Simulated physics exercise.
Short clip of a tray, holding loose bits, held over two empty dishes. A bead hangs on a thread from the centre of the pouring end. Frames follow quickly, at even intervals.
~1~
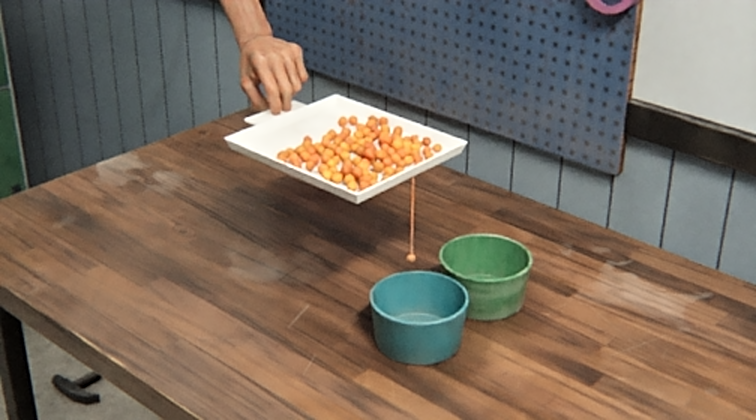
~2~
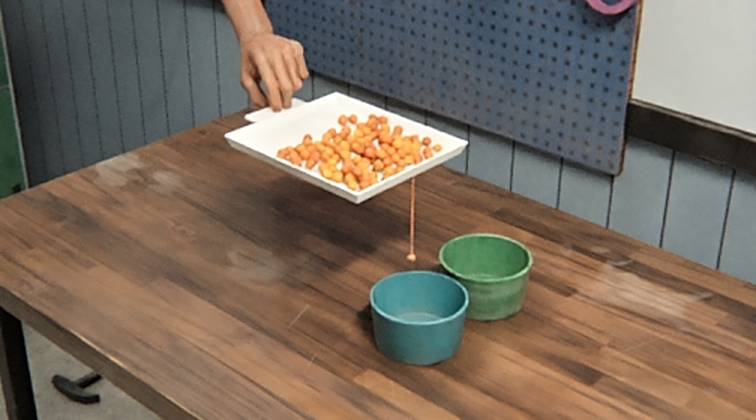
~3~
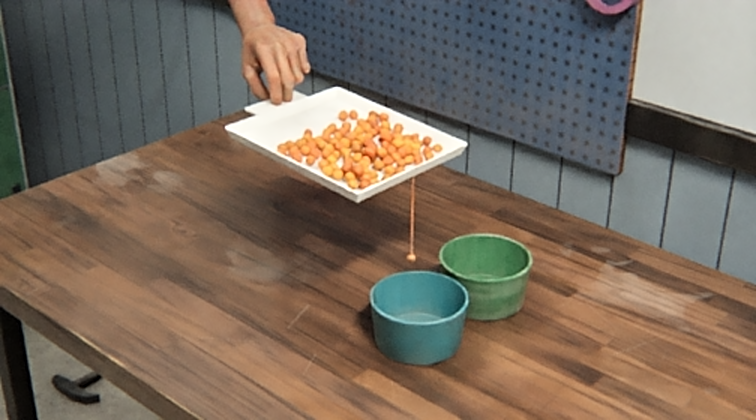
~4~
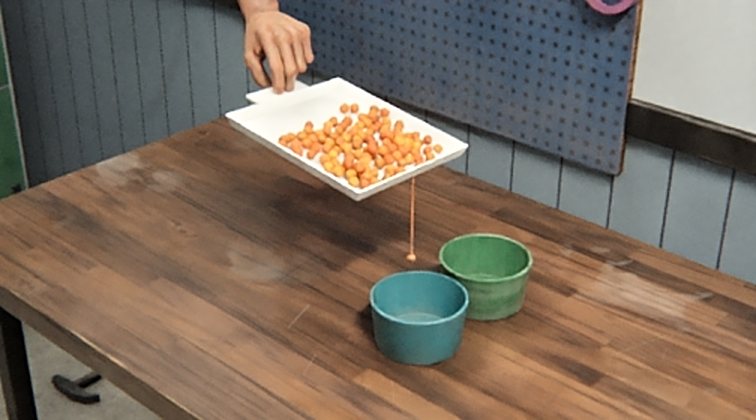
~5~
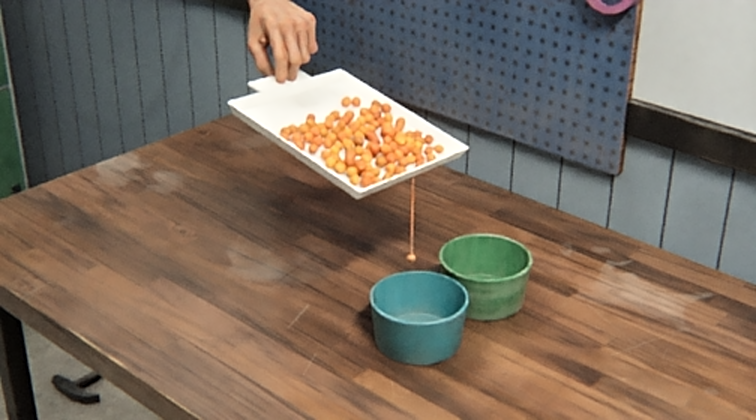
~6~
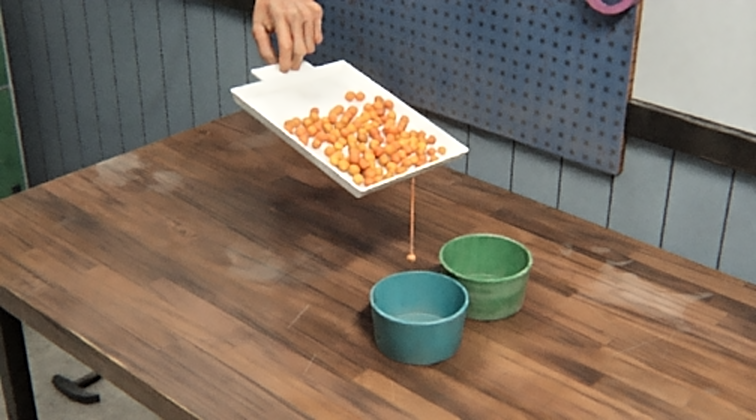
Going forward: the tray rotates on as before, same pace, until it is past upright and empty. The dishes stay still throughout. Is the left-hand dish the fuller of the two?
The right-side dish receives more.
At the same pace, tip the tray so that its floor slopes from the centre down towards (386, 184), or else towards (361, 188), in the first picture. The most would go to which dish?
Try 1: The left-side dish; try 2: The left-side dish.
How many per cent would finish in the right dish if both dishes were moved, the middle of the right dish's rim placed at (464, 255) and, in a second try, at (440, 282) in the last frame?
The first gives 70 %, the second 40 %.
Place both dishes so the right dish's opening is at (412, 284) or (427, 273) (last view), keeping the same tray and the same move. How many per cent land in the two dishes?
Trial 1 near 20 %, trial 2 near 40 %.
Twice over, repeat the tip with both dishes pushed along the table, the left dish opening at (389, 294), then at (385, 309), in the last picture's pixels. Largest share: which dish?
One: The right dish. Two: Right.
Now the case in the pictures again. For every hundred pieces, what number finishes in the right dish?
About 60 %.
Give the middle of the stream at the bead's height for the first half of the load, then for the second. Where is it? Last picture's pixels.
Near (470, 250) and later near (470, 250).
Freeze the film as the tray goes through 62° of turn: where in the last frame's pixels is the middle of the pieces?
Somewhere around pixel (409, 135) in the last picture.
Shortly afterwards, tray tipped steeply; all but a few on the tray; only a few in the left dish.
Next, tray tipped past a quarter turn; near a quarter in the left dish; near two thirds in the right dish; a little outside both; a little in the air.
Some moments later, tray tipped past a quarter turn; near a quarter in the left dish; near two thirds in the right dish; a little outside both.
In the end, tray tipped past a quarter turn; near a quarter in the left dish; near two thirds in the right dish; a little outside both.
